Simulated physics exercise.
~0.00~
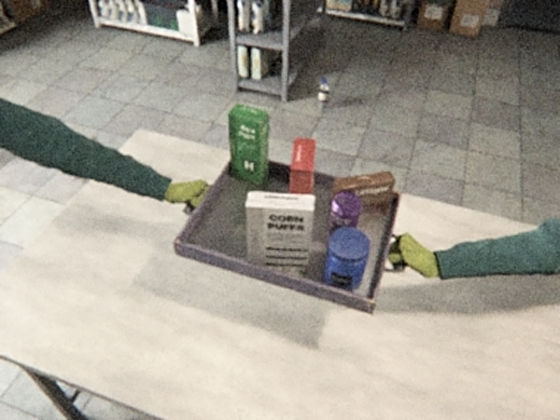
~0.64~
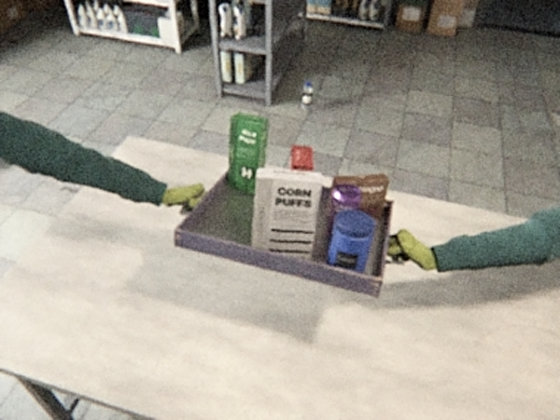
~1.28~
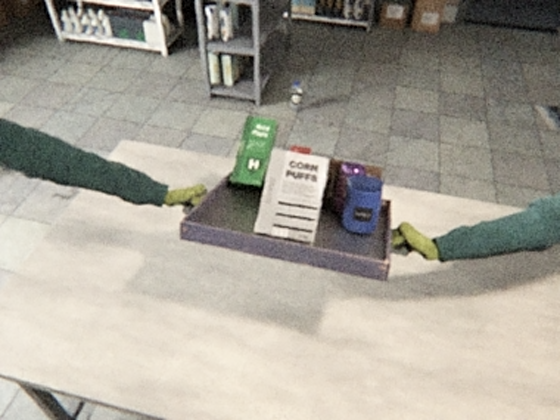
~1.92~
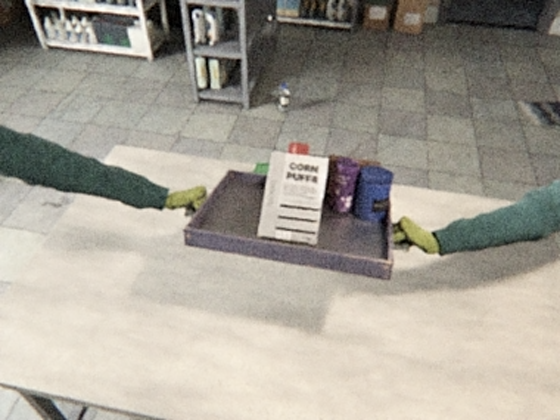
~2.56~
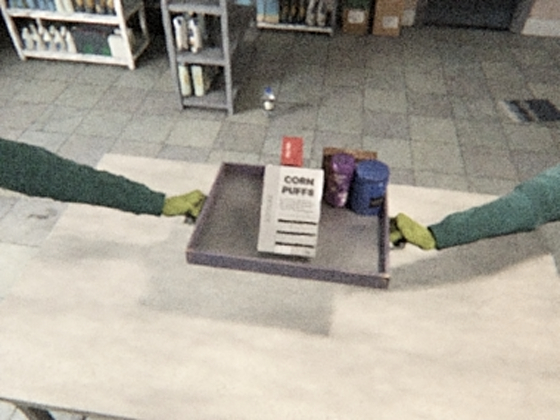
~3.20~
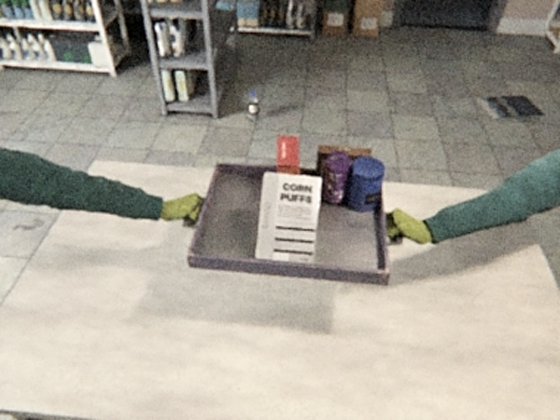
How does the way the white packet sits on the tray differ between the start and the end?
At the start the white packet stands upright on the tray, but at the end it is leaning over.
